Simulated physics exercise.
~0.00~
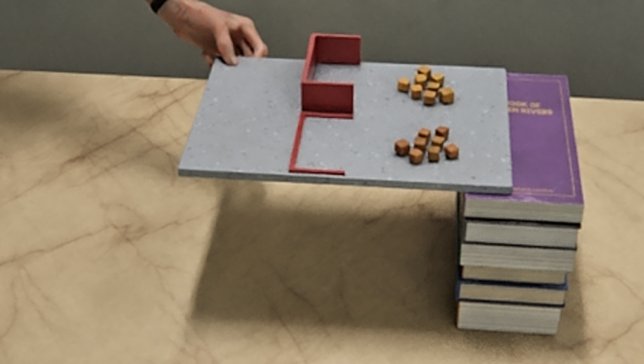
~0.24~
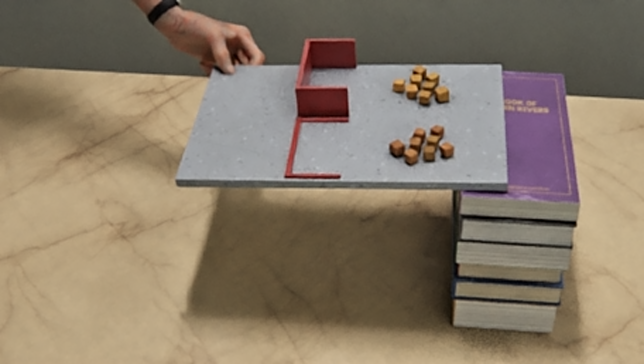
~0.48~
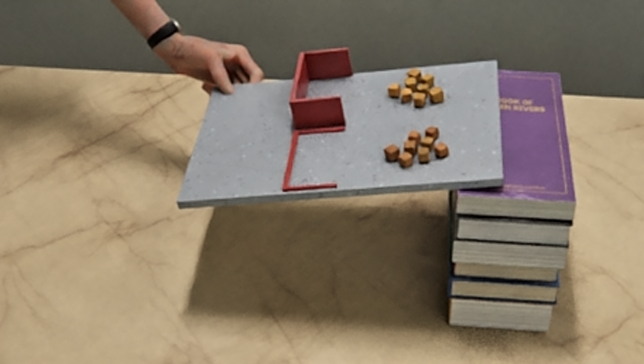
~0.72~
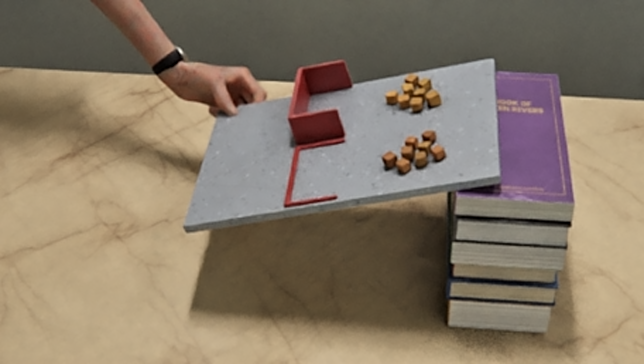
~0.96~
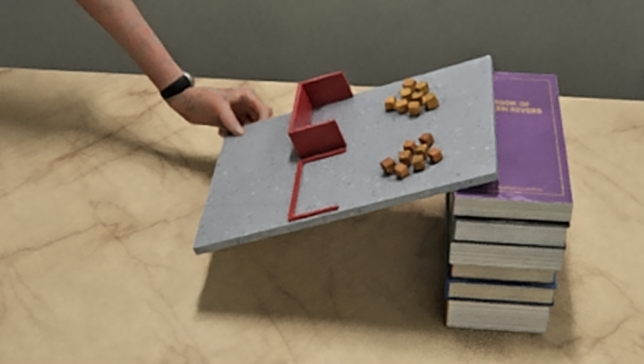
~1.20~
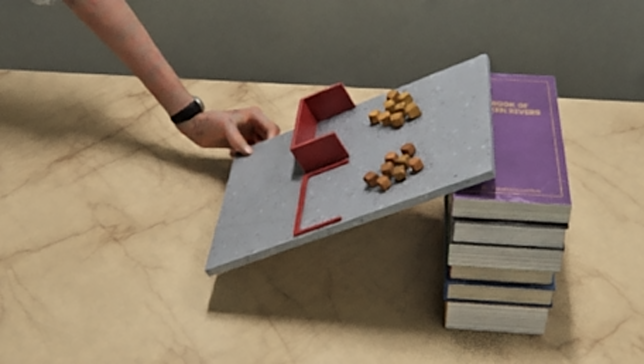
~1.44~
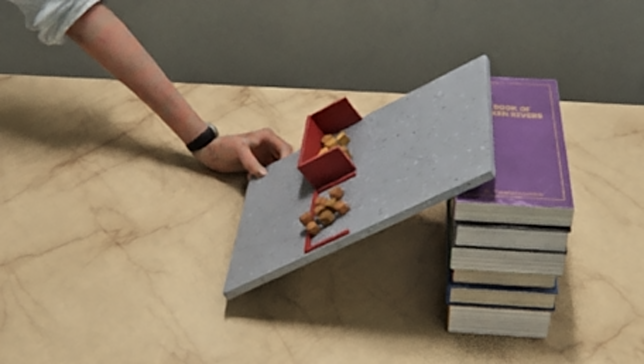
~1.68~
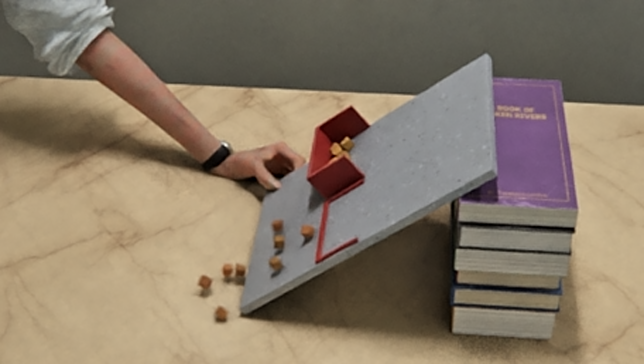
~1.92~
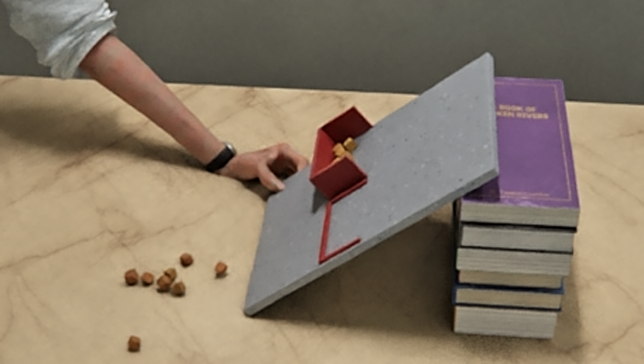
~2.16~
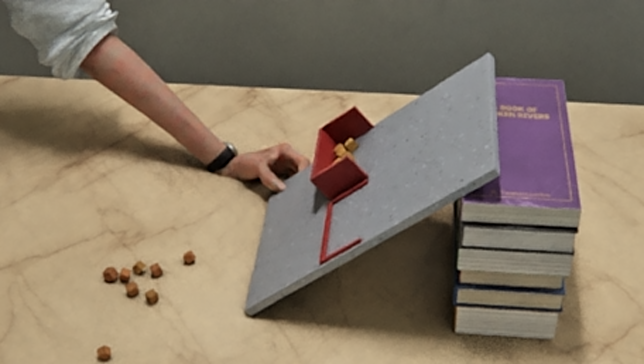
On a tan, marble-veined counter before a grey wall, seen from the front and slightly above, a hand holds the left end of a speckled grey board level, its right end resting on a stack of books topped by a purple one. Two clusters of small brown cubes sit right of two red barriers, a low front strip and a taller back one. The hand lowers the free end steadily, and both clusters slide down. The front cubes tumble over the low strip onto the counter, while the back cubes stay caught behind the tall barrier as the board rests steeply tilted.
